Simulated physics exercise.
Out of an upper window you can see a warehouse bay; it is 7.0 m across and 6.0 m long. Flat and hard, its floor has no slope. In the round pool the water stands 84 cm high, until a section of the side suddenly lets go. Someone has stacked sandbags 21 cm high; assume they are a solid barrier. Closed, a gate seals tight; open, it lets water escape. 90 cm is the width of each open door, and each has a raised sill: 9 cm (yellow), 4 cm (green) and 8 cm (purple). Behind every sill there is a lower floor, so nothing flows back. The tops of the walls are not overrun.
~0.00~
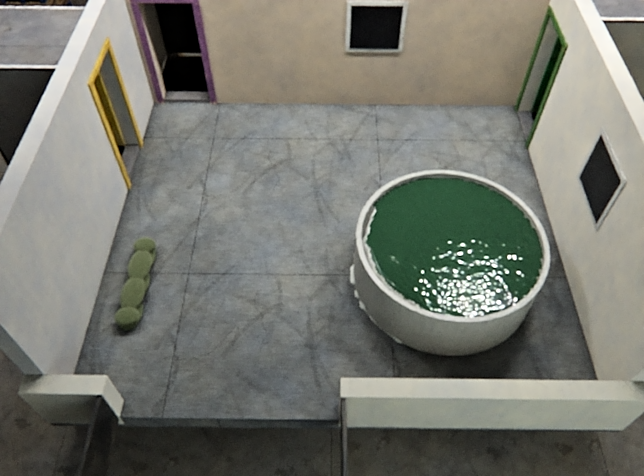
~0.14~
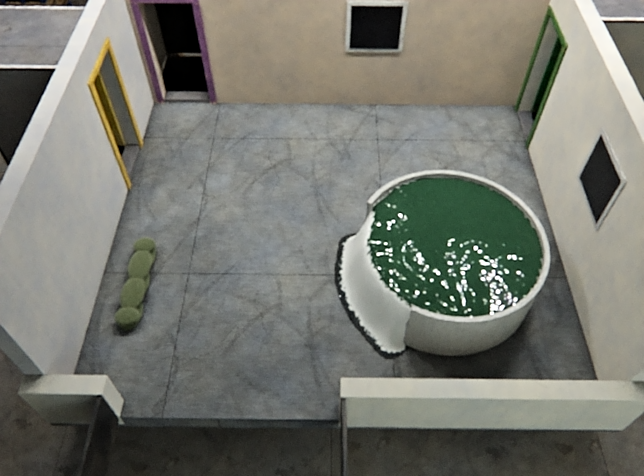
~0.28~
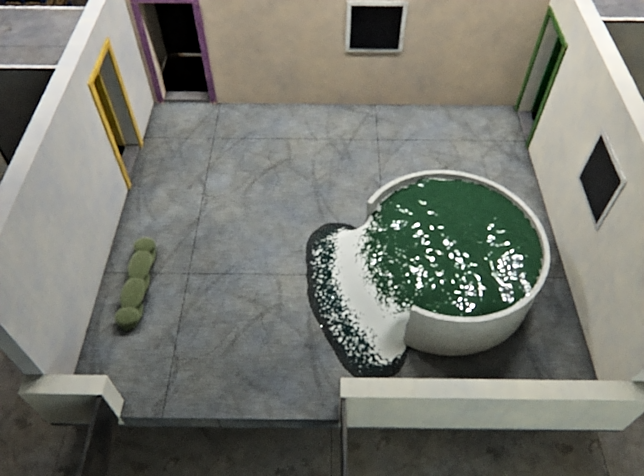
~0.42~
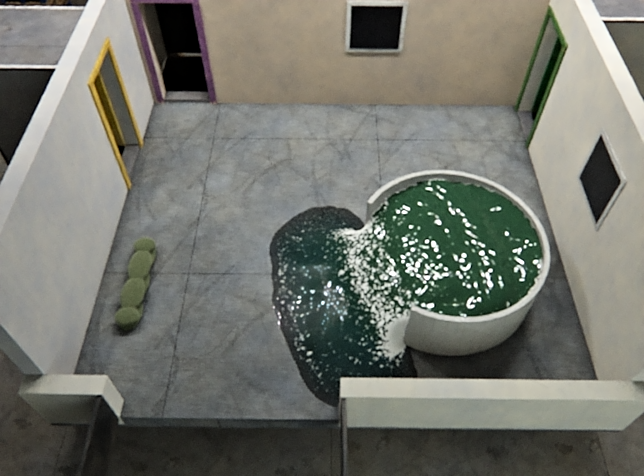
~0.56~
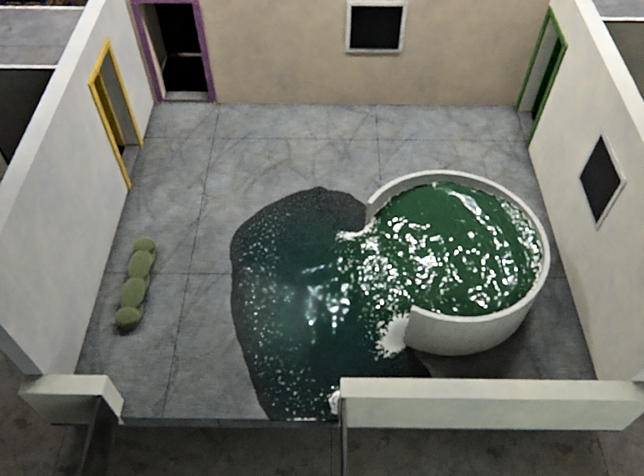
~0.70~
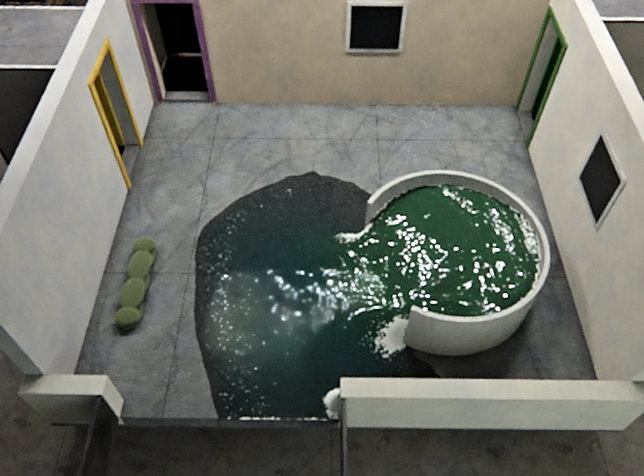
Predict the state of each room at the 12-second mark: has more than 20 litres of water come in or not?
Behind the yellow door more has come in; behind the green door more has come in; behind the purple door more has come in.
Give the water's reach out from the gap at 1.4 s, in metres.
4.6 m.
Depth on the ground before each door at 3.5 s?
Readings (cm): Yellow = 16; green = 0; purple = 21.
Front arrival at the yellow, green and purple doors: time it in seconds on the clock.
Yellow: 1.5 s, green: 6.5 s, purple: 2.4 s.
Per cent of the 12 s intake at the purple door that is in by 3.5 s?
Share: ~ 15 %.
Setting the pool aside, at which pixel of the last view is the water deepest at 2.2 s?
Close to (82, 398).
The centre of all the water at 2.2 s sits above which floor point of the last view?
Pixel position near (307, 283).
After 1.4 s water covers 50 % of the floor and is deepest (41 cm) near (68, 398); yellow door not reached, green door not reached, purple door not reached.
After 2.2 s water covers 55 % of the floor and is deepest (48 cm) near (82, 398); yellow door 16 cm at the sill, 4 L in, green door not reached, purple door not reached.
After 3.5 s water covers 55 % of the floor and is deepest (31 cm) near (68, 398); yellow door 16 cm at the sill, 35 L in, green door not reached, purple door 21 cm at the sill, 35 L in.
After 7.0 s water covers 90 % of the floor and is deepest (15 cm) near (147, 129); yellow door 7 cm at the sill, 50 L in, green door 8 cm at the sill, 0 L in, purple door 14 cm at the sill, 240 L in.
After 12.0 s water covers 95 % of the floor and is deepest (10 cm) near (594, 404); yellow door 6 cm at the sill, 51 L in, green door 9 cm at the sill, 79 L in, purple door 6 cm at the sill, 267 L in.
